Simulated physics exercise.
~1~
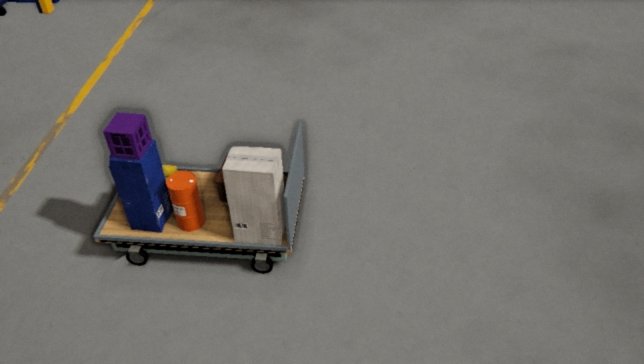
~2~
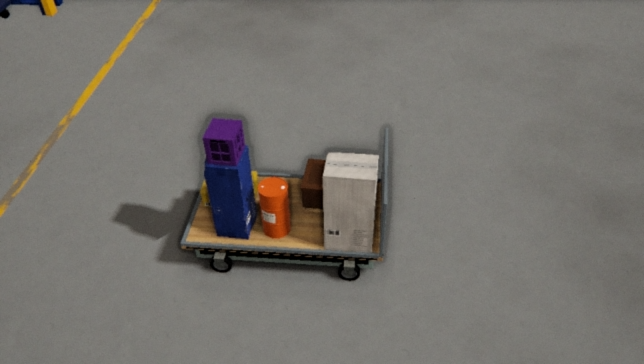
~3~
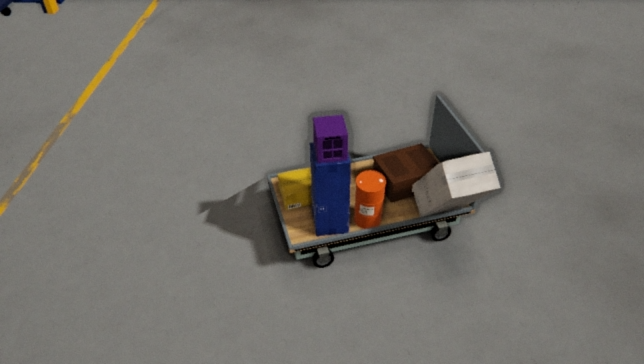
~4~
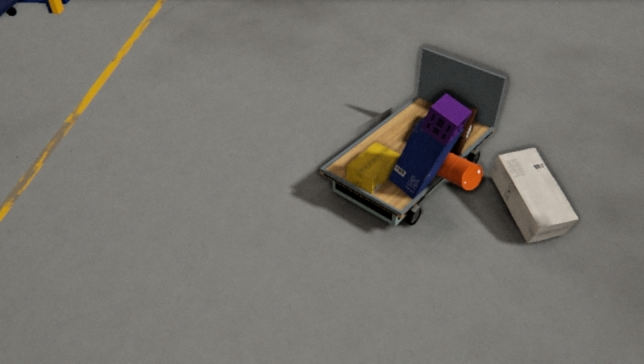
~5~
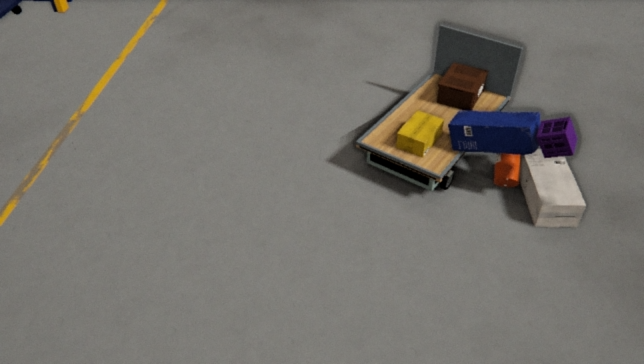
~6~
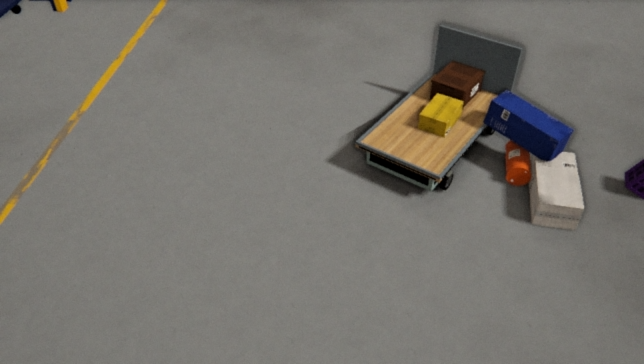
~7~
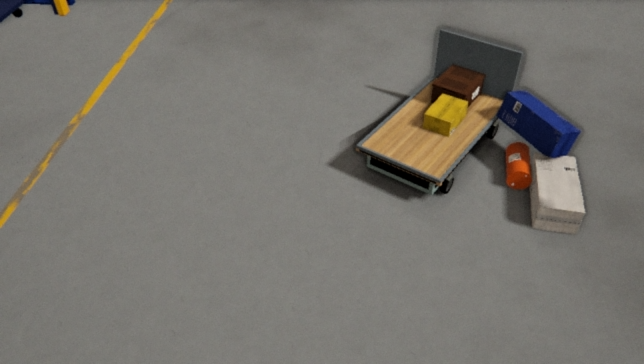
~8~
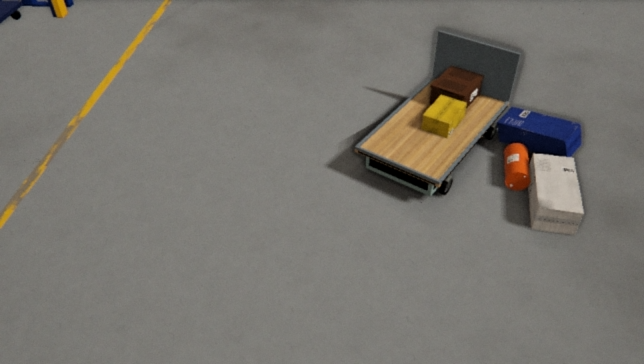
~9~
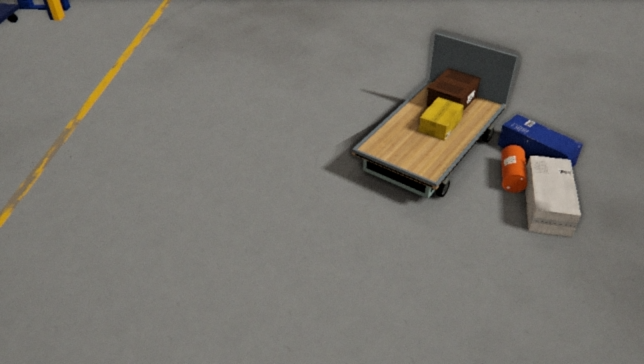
A flat cart with a wooden deck and a grey end board rolls rightward across a grey concrete floor, seen from above, with a yellow line at left. It carries a tall blue box topped by a purple crate, an orange canister, a white box, a brown box and a yellow box. As the cart swings away toward the upper right, the white box tips off the right side. The canister, blue box and crate topple after it, and the crate tumbles out of view at right. The cart stops with the brown and yellow boxes aboard, shifted toward the board, while the others lie beside it.
